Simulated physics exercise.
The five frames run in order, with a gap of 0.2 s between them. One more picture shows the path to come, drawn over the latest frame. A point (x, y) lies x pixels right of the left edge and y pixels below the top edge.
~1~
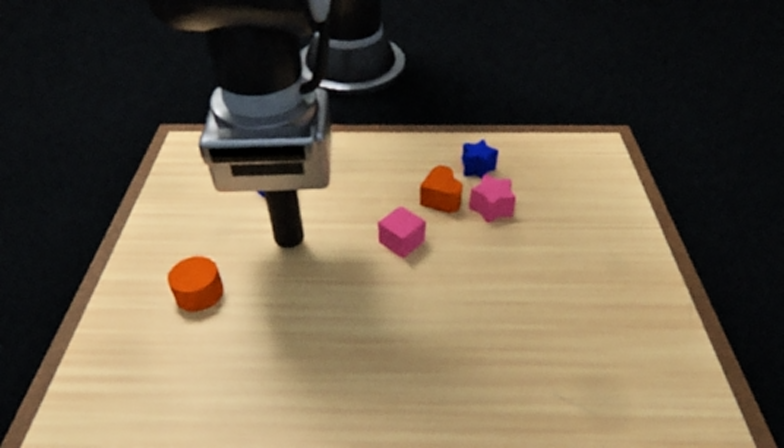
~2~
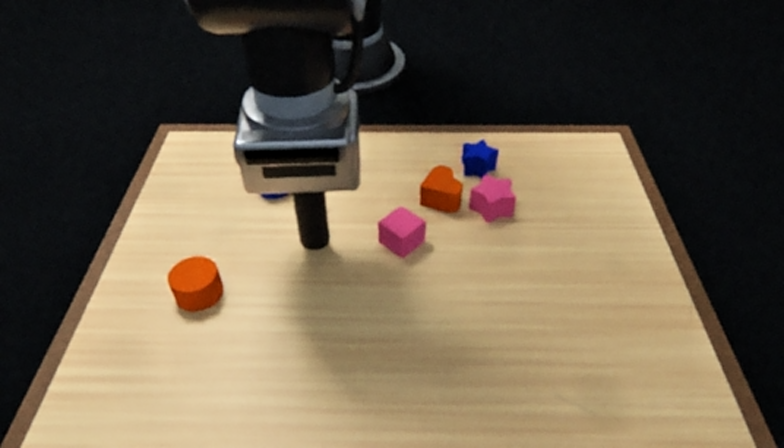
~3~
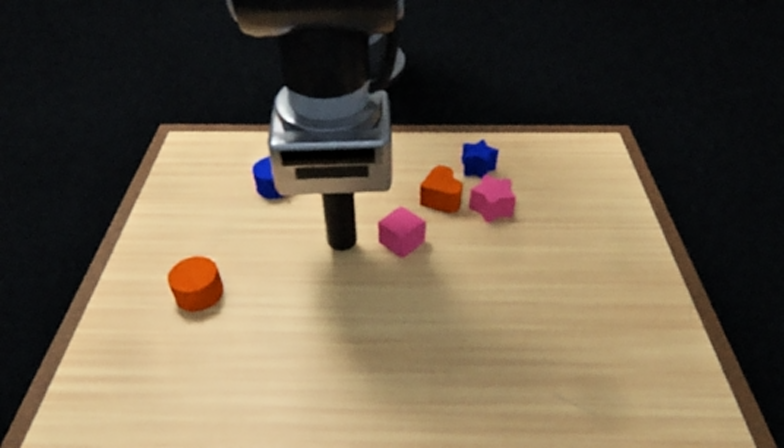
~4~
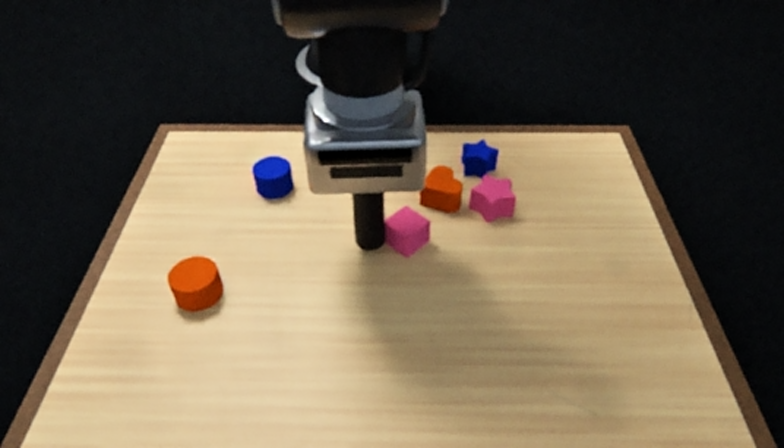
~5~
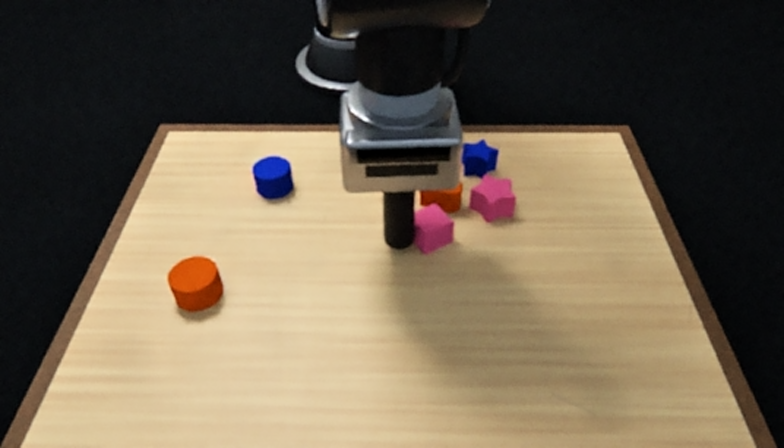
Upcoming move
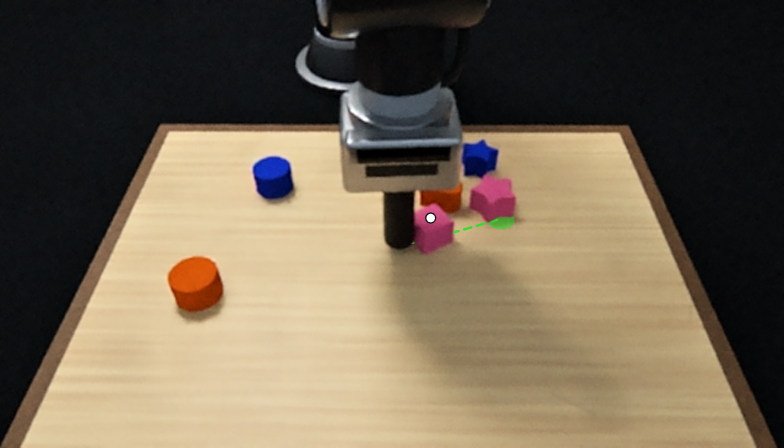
A robotic arm's black rod moves right, reaches the pink cube and pushes it rightward.
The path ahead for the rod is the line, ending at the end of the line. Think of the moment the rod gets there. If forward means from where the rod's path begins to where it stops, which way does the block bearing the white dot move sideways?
It goes right.
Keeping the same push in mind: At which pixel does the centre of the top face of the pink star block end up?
It is at (516, 177).
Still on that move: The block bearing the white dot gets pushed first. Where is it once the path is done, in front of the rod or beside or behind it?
It is still there in front.
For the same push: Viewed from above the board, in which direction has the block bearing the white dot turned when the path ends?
The block bearing the white dot rotates clockwise.
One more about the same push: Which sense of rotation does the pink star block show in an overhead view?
Seen from above, its turn is counter-clockwise.
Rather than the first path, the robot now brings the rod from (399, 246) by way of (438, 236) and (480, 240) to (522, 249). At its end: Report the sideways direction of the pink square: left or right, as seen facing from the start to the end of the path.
Side: Left.
The drawn path runs from (399, 246) directly to (500, 219); the dot is on the pink square.
On the path given first. One third of the way, rod (436, 230); pink square (469, 212), turned 15° clockwise.
Two thirds of the way, rod (470, 221); pink square (504, 206), turned 30° clockwise; pink star block (509, 183), turned 50° anticlockwise.
At the end, rod (501, 212); pink square (535, 205), turned 50° clockwise; orange heart-shaped block not moved; pink star block (516, 177), turned 65° anticlockwise.
